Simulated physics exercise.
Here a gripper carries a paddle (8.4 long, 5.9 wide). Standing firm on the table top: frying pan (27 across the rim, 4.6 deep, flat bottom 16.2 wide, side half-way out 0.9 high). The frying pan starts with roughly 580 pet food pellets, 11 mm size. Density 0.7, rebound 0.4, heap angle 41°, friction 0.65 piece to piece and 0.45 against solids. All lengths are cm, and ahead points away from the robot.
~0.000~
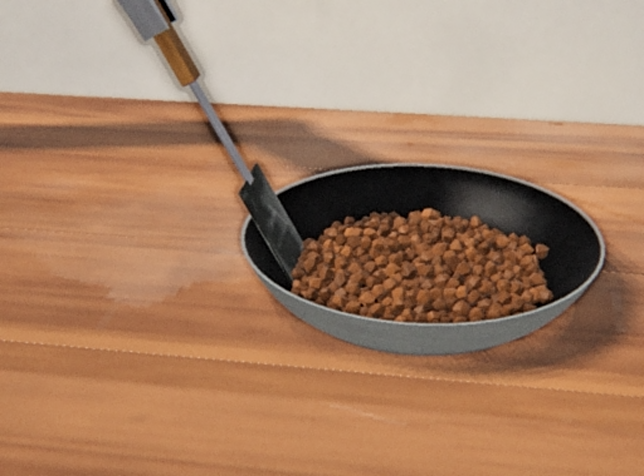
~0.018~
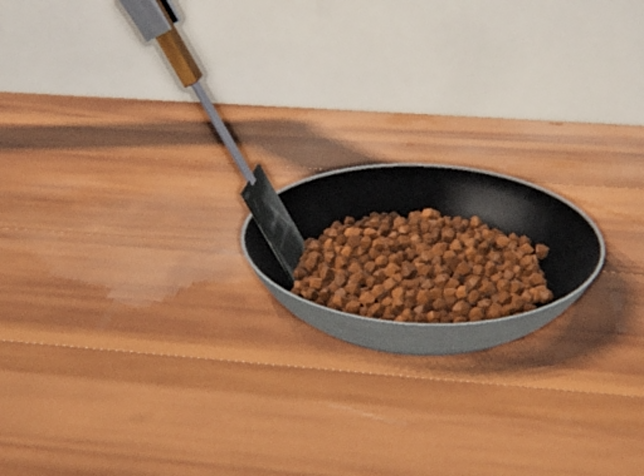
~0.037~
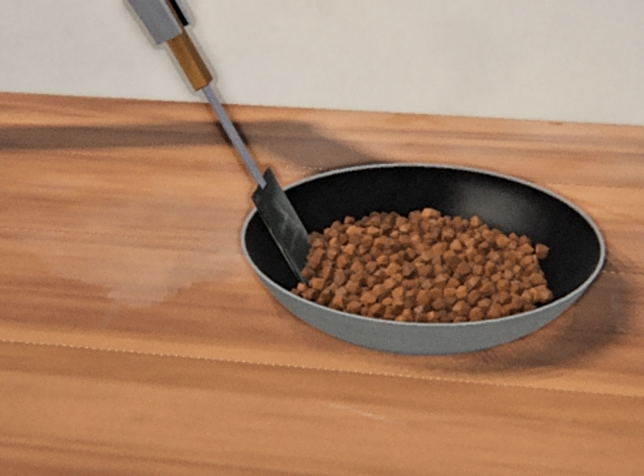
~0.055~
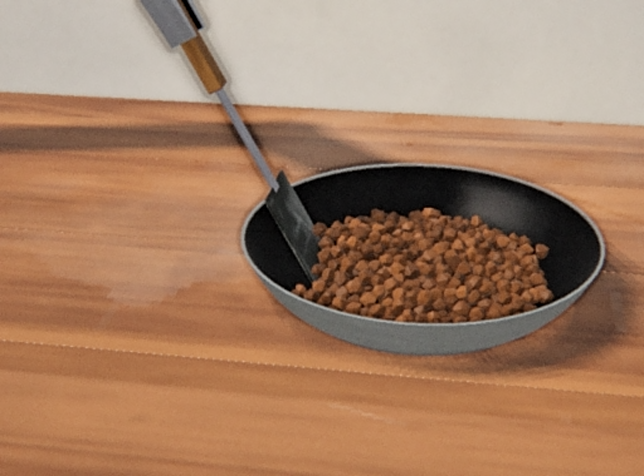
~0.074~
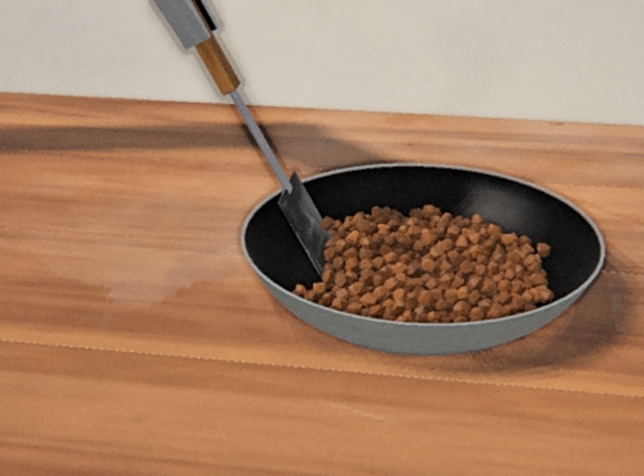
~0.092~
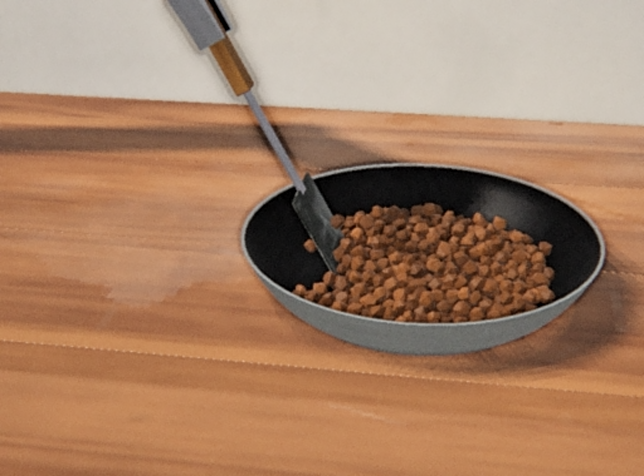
A dark paddle held by a gripper moved slowly to the right inside a black frying pan on a wooden table, pushing into the left edge of a heap of small brown pellets.
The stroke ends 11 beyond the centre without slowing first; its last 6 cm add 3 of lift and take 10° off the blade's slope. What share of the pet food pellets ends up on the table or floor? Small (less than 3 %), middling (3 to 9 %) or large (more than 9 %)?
On the table or floor the share is large, more than 9 %.
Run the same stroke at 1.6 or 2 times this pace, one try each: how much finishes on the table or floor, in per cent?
Some 25 and 25 per cent.
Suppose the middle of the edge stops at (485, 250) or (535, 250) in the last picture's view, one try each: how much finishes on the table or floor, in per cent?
Some 0 and 5 per cent.
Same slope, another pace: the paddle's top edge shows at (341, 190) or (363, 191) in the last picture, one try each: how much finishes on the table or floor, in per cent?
Some 25 and 25 per cent.
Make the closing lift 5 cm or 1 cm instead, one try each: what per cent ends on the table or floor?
Some 15 and 20 per cent.
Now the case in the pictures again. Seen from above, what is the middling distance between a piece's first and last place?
Roughly 3 cm.
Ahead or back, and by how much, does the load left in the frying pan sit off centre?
About 3.0 cm ahead.
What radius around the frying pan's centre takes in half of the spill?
Roughly 22 cm.
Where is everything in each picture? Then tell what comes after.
The paddle top edge at (248, 177), sloping 62°; upper third of the load around (417, 257), from x 295 to 545, top at y 215; 581 in the frying pan, in the first frame.
The paddle top edge at (250, 178), sloping 62°; upper third of the load around (416, 257), from x 295 to 545, top at y 215, in the second frame.
The paddle top edge at (260, 181), sloping 62°; upper third of the load around (415, 256), from x 295 to 545, top at y 215, in the third frame.
The paddle top edge at (273, 185), sloping 62°; upper third of the load around (413, 253), from x 295 to 545, top at y 215, in the fourth frame.
The paddle top edge at (287, 186), sloping 62°; upper third of the load around (417, 251), from x 295 to 545, top at y 210, in the fifth frame.
The paddle top edge at (300, 187), sloping 62°; upper third of the load around (421, 249), from x 295 to 550, top at y 210; 581 in the frying pan, in the sixth frame.
After 0.20 s, sloping 62°, highest piece 5 above the table; 581 in the frying pan.
After 0.31 s, sloping 59°, highest piece 6 above the table; 581 in the frying pan.
After 0.56 s, sloping 52°, highest piece 5 above the table; 463 in the frying pan, 110 on the table or floor, 8 on the blade or in flight.
After 1.61 s, sloping 52°, highest piece 5 above the table; 463 in the frying pan, 118 on the table or floor.
In the end, 463 in the frying pan, 118 on the table or floor. That is 20 % on the table or floor.
